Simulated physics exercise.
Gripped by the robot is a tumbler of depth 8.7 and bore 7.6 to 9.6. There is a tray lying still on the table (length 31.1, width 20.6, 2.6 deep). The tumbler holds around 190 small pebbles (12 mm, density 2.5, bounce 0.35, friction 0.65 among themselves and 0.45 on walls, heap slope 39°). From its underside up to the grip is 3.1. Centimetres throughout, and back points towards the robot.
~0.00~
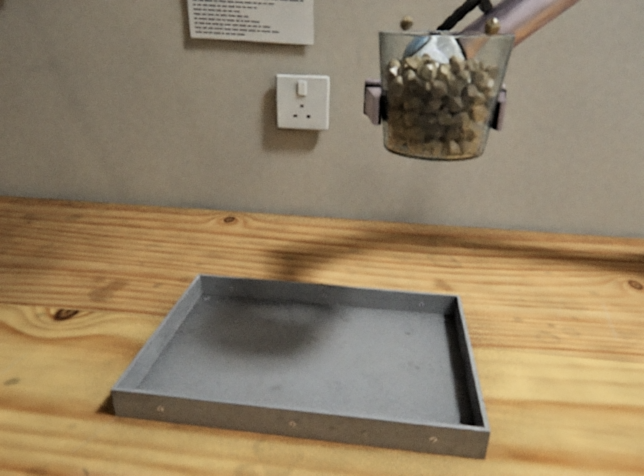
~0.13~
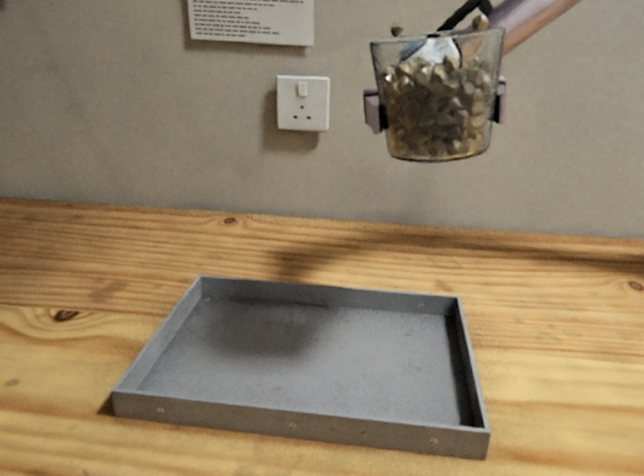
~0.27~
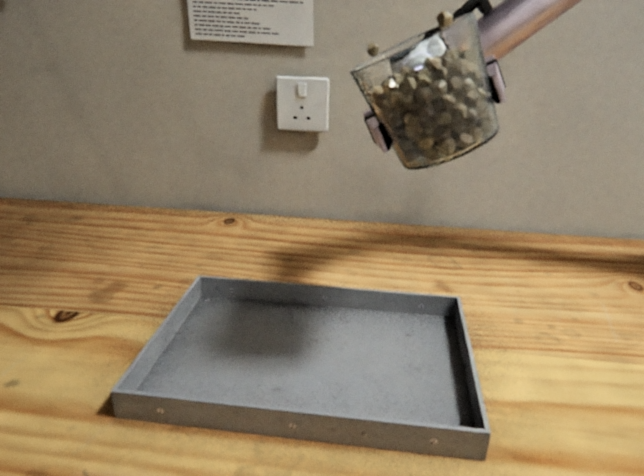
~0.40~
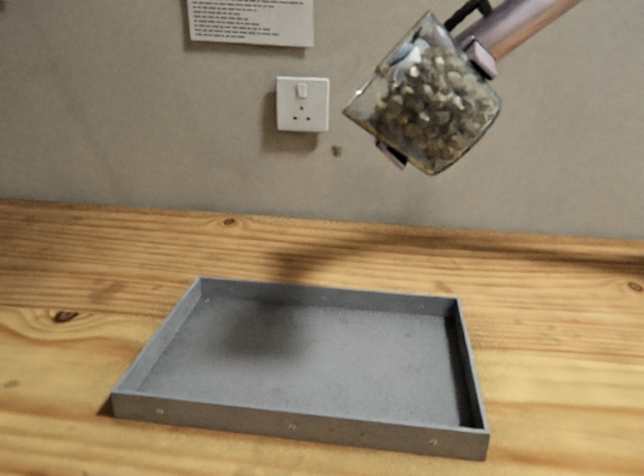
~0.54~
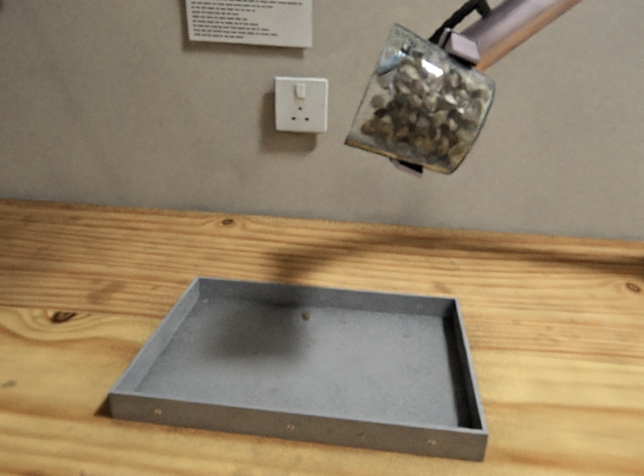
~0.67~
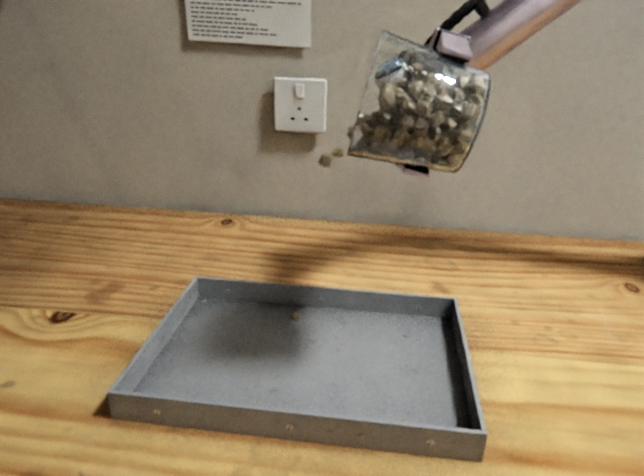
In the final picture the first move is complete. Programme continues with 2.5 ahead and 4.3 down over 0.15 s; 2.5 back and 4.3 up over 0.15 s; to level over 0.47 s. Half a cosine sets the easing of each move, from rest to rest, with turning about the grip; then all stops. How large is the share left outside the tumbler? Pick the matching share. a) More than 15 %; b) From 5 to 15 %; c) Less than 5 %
From 5 to 15 %.
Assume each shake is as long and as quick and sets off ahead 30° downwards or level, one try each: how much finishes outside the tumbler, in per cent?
Roughly 20 per cent, then 40 per cent.
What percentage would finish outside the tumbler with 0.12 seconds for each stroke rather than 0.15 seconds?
Then about 15 per cent.
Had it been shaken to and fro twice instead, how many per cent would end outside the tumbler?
Then roughly 10 percent.
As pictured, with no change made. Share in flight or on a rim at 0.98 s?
Roughly 3 per cent.
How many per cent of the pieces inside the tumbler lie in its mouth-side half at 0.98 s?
My estimate is near 40 per cent.
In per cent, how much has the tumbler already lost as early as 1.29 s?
Share gone by then: Near 10 %.
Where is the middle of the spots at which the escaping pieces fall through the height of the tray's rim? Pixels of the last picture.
Roughly at (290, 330).
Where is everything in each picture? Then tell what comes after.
The first frame shows the tumbler middle at (439, 95), level; upper third of the load around (443, 80), from x 390 to 490, top at y 25; 190 in the tumbler.
The second frame shows the tumbler middle at (437, 97), tilted 7° forward; upper third of the load around (444, 80), from x 390 to 485, top at y 25.
The third frame shows the tumbler middle at (431, 98), tilted 27° forward; upper third of the load around (444, 82), from x 370 to 485, top at y 20.
The fourth frame shows the tumbler middle at (425, 103), tilted 50° forward; upper third of the load around (438, 84), from x 335 to 490, top at y 55; 189 in the tumbler, 1 in flight or on a rim.
The fifth frame shows the tumbler middle at (421, 108), tilted 70° forward; upper third of the load around (434, 87), from x 305 to 480, top at y 65; 189 in the tumbler, 1 in the tray.
The sixth frame shows the tumbler middle at (419, 110), tilted 77° forward; upper third of the load around (434, 94), from x 295 to 475, top at y 70; 187 in the tumbler, 1 in the tray, 2 in flight or on a rim.
After 0.98 s, tilted 77° forward, highest piece 29 above the table; 180 in the tumbler, 4 in the tray, 6 in flight or on a rim.
After 1.29 s, tilted 19° forward, highest piece 30 above the table; 175 in the tumbler, 12 in the tray, 3 in flight or on a rim.
After 1.64 s, level, highest piece 31 above the table; 175 in the tumbler, 15 in the tray.
After 2.69 s, level, highest piece 31 above the table; 175 in the tumbler, 15 in the tray.
In the end, 175 in the tumbler, 15 in the tray. That is 8 % outside the tumbler.
